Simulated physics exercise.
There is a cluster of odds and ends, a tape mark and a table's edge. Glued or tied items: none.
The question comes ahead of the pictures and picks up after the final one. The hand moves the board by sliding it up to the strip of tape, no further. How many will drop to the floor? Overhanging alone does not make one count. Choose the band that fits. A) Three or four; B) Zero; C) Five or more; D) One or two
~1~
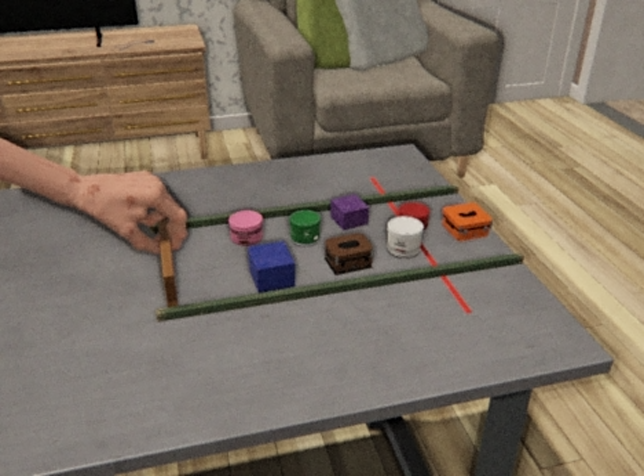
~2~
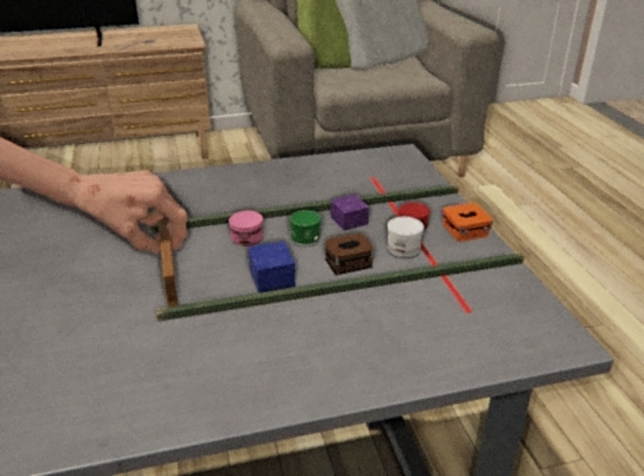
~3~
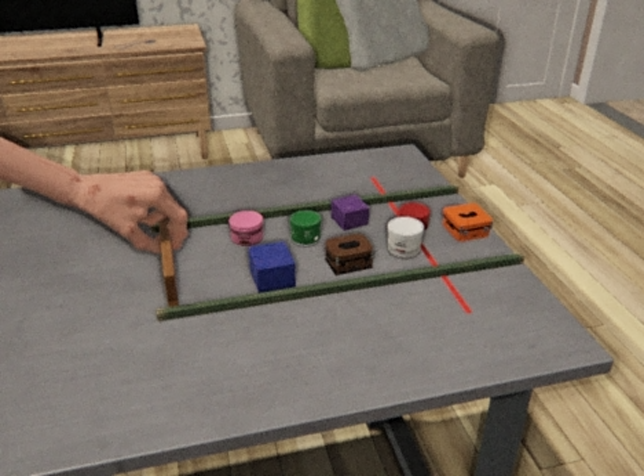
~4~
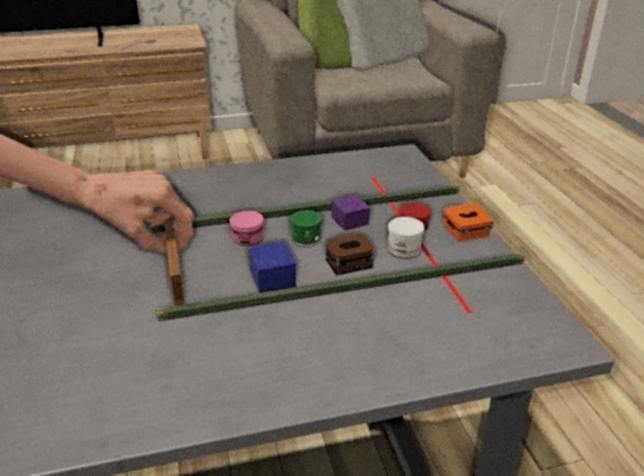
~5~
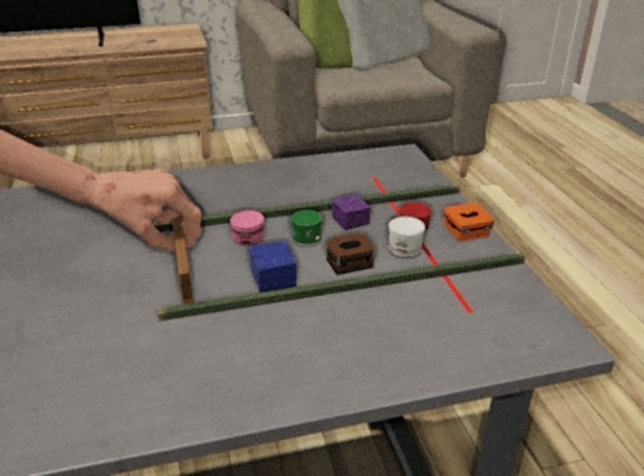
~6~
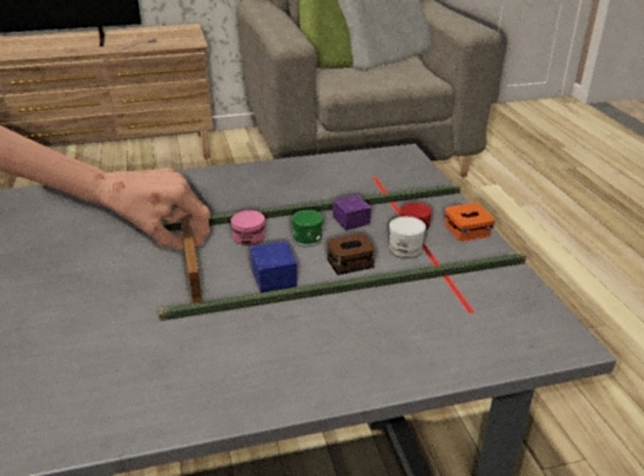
D.
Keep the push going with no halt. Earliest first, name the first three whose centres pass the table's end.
You'd get the orange case first, then the white tin, and the brown case after that.
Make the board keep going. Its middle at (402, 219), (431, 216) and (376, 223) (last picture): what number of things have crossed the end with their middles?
Respectively 1, 2 and 0.
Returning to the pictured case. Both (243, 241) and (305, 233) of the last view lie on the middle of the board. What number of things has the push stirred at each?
Counts: 1 and 4.
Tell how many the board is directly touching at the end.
The answer is 3.
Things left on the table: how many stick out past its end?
I get 0.
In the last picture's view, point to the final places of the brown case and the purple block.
The brown case settles near (480, 236); as for the purple block, near (438, 198).
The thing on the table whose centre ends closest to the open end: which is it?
The one you want is the brown case.
Early on, none off yet; orange case at rest near (468, 223); red tub at rest near (416, 217); white tin at rest near (407, 238).
A while later, none off yet; orange case at rest near (468, 223); red tub at rest near (416, 217); white tin travelled about its own width near (441, 233).
Finally, the number that fall off is one or two; lost, white tin and orange case.
